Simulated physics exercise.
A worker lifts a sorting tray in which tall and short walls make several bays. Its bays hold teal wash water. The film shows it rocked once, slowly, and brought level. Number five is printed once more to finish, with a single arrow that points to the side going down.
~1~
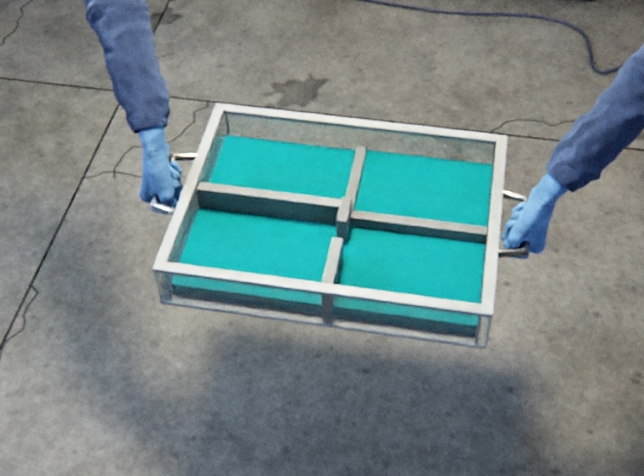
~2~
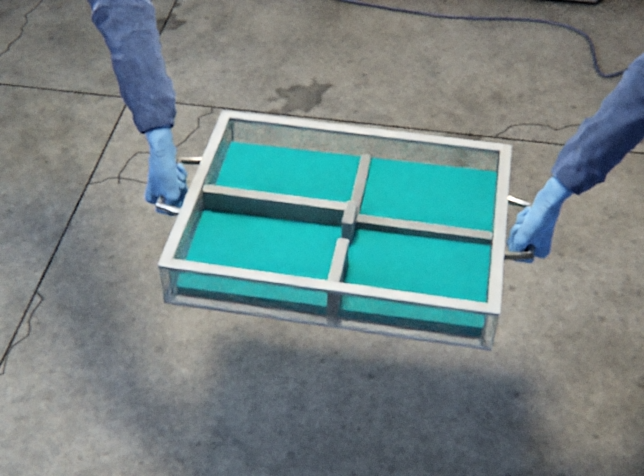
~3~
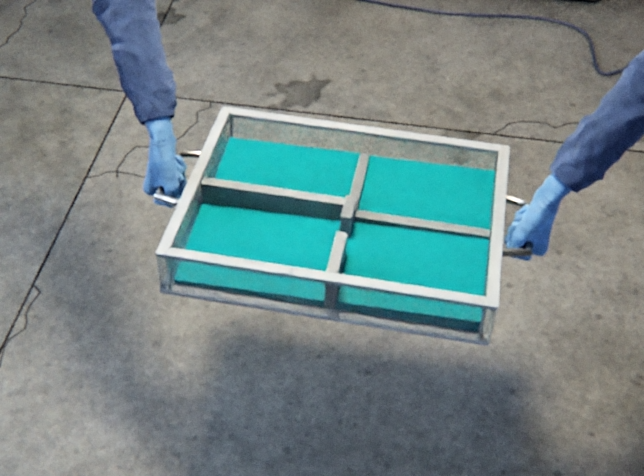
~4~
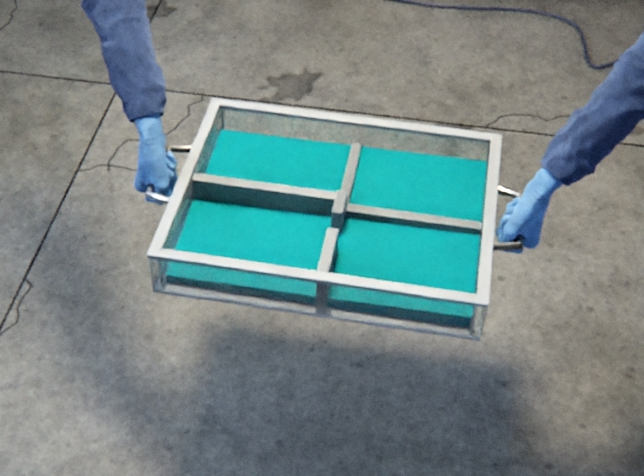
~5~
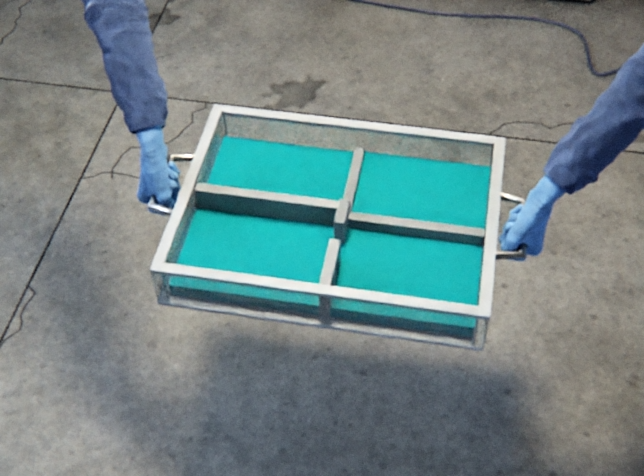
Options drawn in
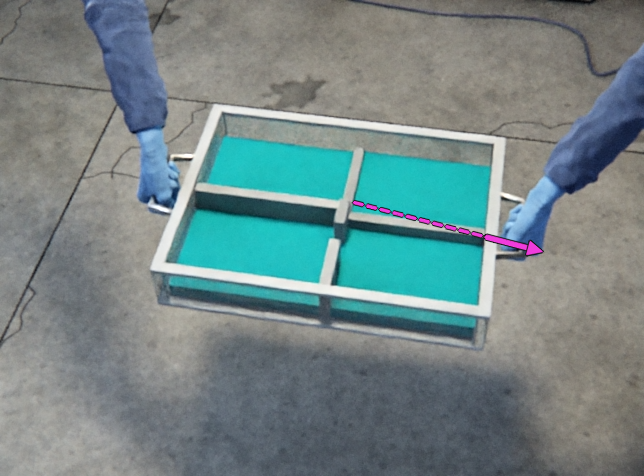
A clear-sided tray with pale rims and four bays of teal liquid hangs above a cracked grey concrete floor, seen from above at an angle. Blue-gloved hands in dark blue sleeves grip metal handles at its left and right, with a dark stain and a blue cable behind. The hands rock the tray slightly and bring it level, while the view shifts a little.
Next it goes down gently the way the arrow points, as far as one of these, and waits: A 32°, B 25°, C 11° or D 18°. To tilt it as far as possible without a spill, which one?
C.
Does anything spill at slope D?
Yes, that goes wrong.
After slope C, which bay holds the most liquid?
That is the front right bay.
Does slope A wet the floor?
Yes, it does.
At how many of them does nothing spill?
One.
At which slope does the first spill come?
Slope D.
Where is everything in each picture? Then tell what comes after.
In the first picture, the tray is level; deepest in the back right bay, at (421, 192), shallowest in the back left.
In the second picture, tipped about 4° down to the back; no wall is crossed.
In the third picture, tipped about 6° down to the back; no wall is crossed.
In the fourth picture, tipped about 3° down to the back; no wall is crossed.
In the fifth picture, the tray is level; deepest in the front left bay, at (258, 253), shallowest in the back left.
The arrow ends at (537, 250).
If A is chosen, about 67 % goes over the rim.
If B is chosen, about 49 % goes over the rim.
If C is chosen, nothing spills; the front right bay holds the most.
If D is chosen, about 19 % goes over the rim.
